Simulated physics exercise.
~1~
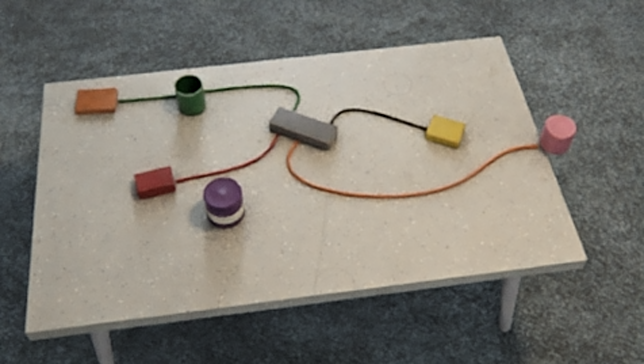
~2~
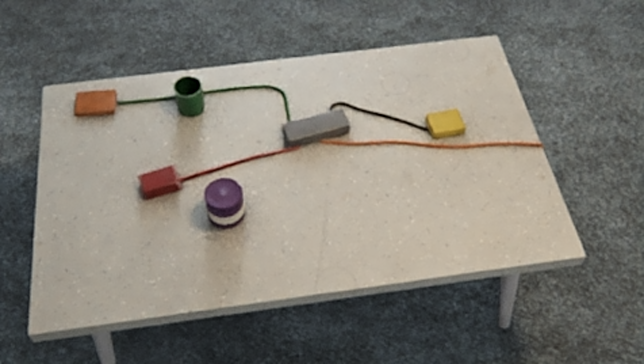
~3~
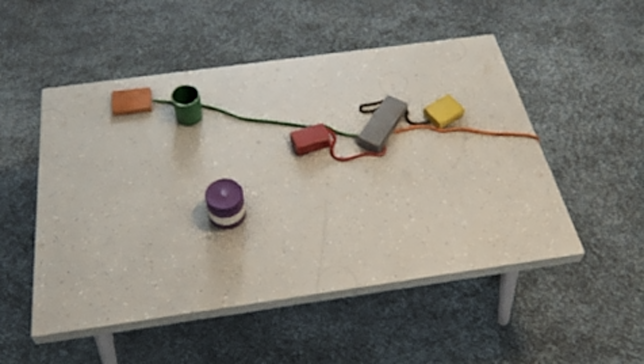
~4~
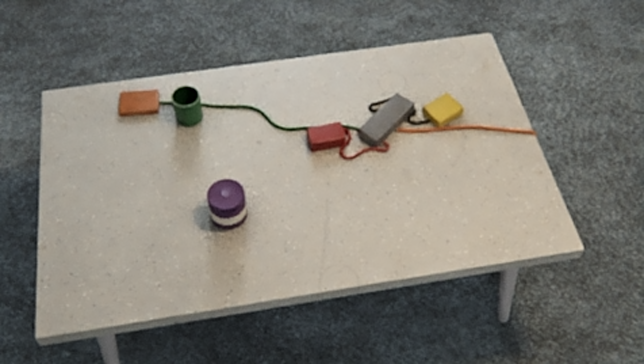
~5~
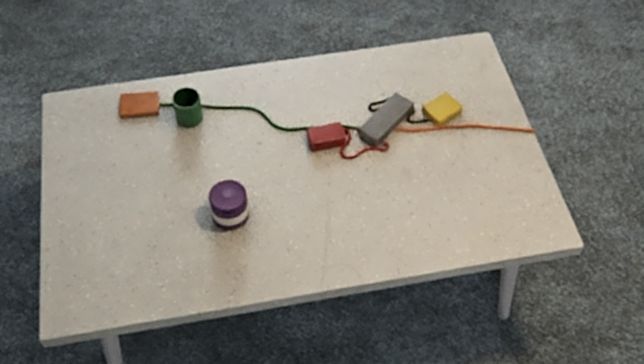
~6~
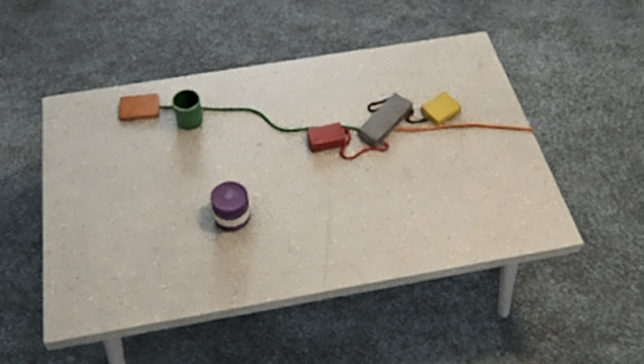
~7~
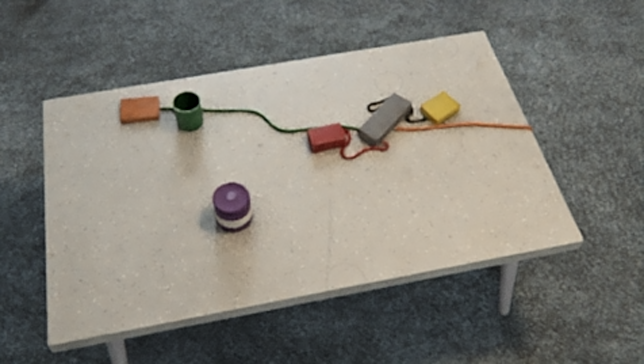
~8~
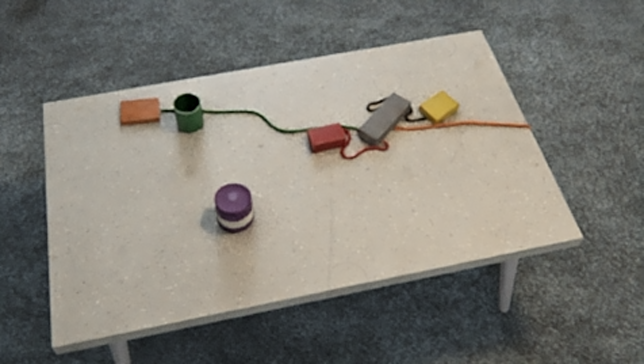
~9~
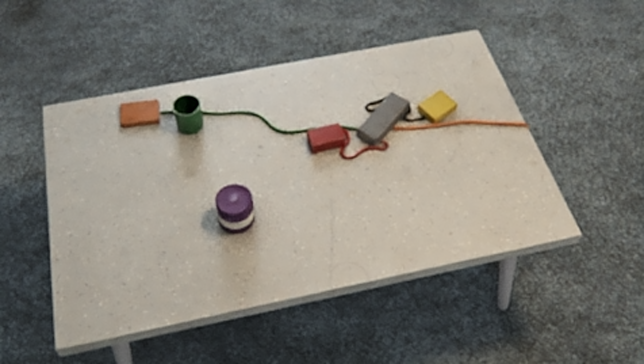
The clip opens on a pale table where thin cables link a grey power strip to an orange charger, a red phone, a yellow reader and a pink speaker at the right edge, with a green mug and a purple canister nearby. The speaker drops out of sight over the edge, and its orange cable straightens. The grey strip slides right and twists, pulling the red phone far across the table and the orange charger a shorter way, while the yellow reader shifts slightly. Everything then settles, the phone resting close to the strip, the orange cable still running over the edge, and the canister and mug still standing.
